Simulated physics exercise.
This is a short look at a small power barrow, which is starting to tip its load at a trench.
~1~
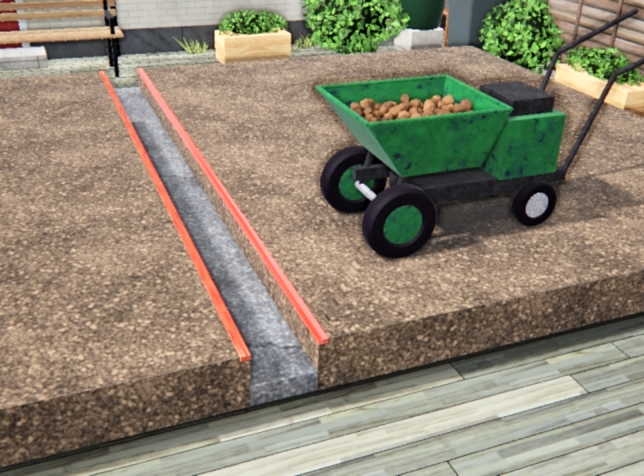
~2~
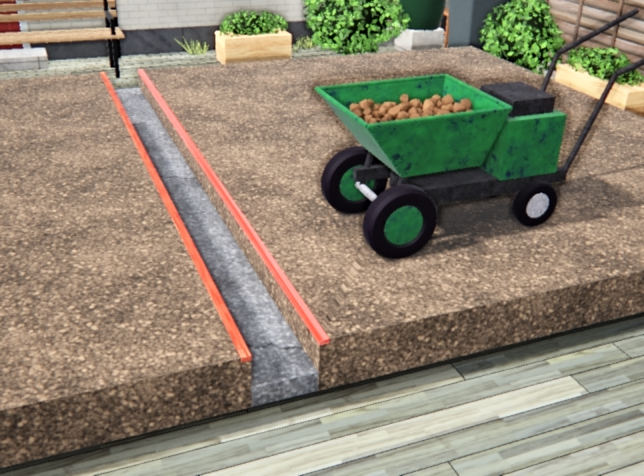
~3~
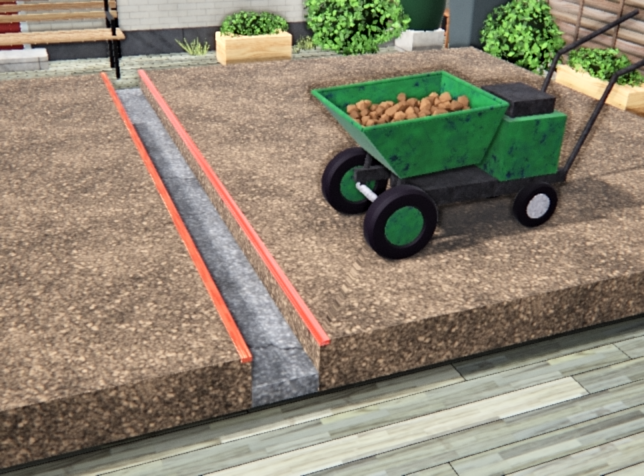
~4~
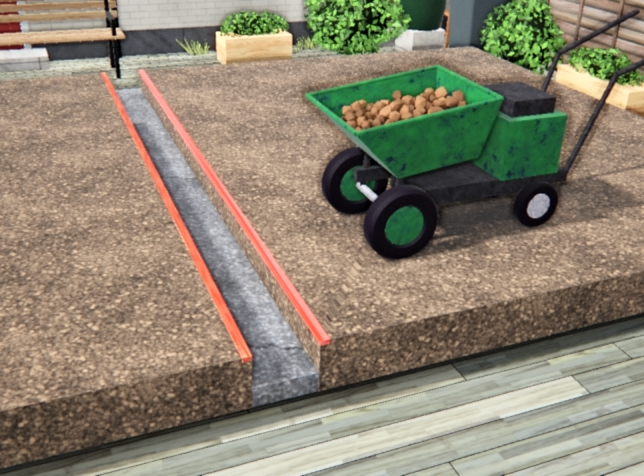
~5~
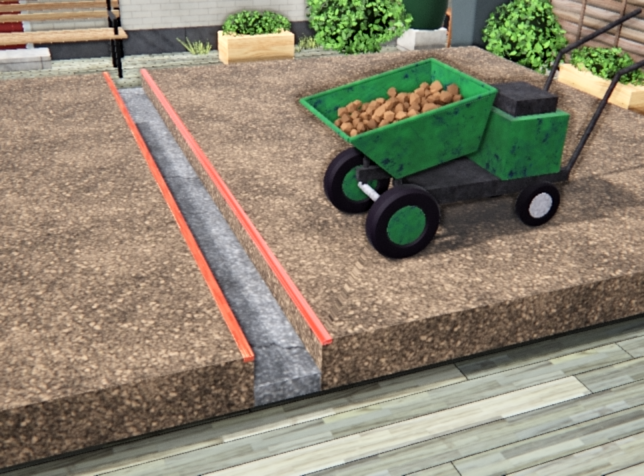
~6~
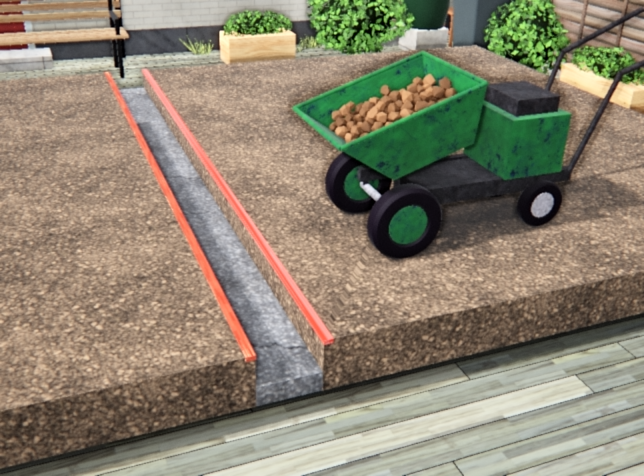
A green power barrow slowly tilts its skip of brown clods forward to the left.
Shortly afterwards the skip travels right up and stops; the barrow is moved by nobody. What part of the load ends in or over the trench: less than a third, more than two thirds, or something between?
Past the two-thirds mark.
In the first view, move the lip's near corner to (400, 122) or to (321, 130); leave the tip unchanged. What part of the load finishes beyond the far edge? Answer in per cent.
Roughly 0 percent first, then roughly 40 percent.
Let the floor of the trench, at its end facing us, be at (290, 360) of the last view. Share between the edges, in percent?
Something close to 60 per cent.
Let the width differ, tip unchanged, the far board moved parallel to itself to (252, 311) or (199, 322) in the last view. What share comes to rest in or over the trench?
The first try gives 70 percent, then the second gives 90 percent.
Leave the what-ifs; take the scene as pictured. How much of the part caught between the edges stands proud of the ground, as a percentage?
My figure is near 10 per cent.
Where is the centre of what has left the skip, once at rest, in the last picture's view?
Somewhere around (241, 269) in the last picture.
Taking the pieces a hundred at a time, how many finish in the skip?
Estimate: Near 10 %.
Just after the last frame, skip tipped steeply; every one in the skip.
A moment on, skip tipped right over; the larger part in the skip; just a few short of the trench; roughly a quarter in or heaped over the trench; just a few falling.
Further on, skip tipped right over; roughly a quarter in the skip; about a tenth short of the trench; the larger part in or heaped over the trench; just a few beyond it.
When it is over, skip tipped right over; about a tenth in the skip; about a tenth short of the trench; the larger part in or heaped over the trench; just a few beyond it.
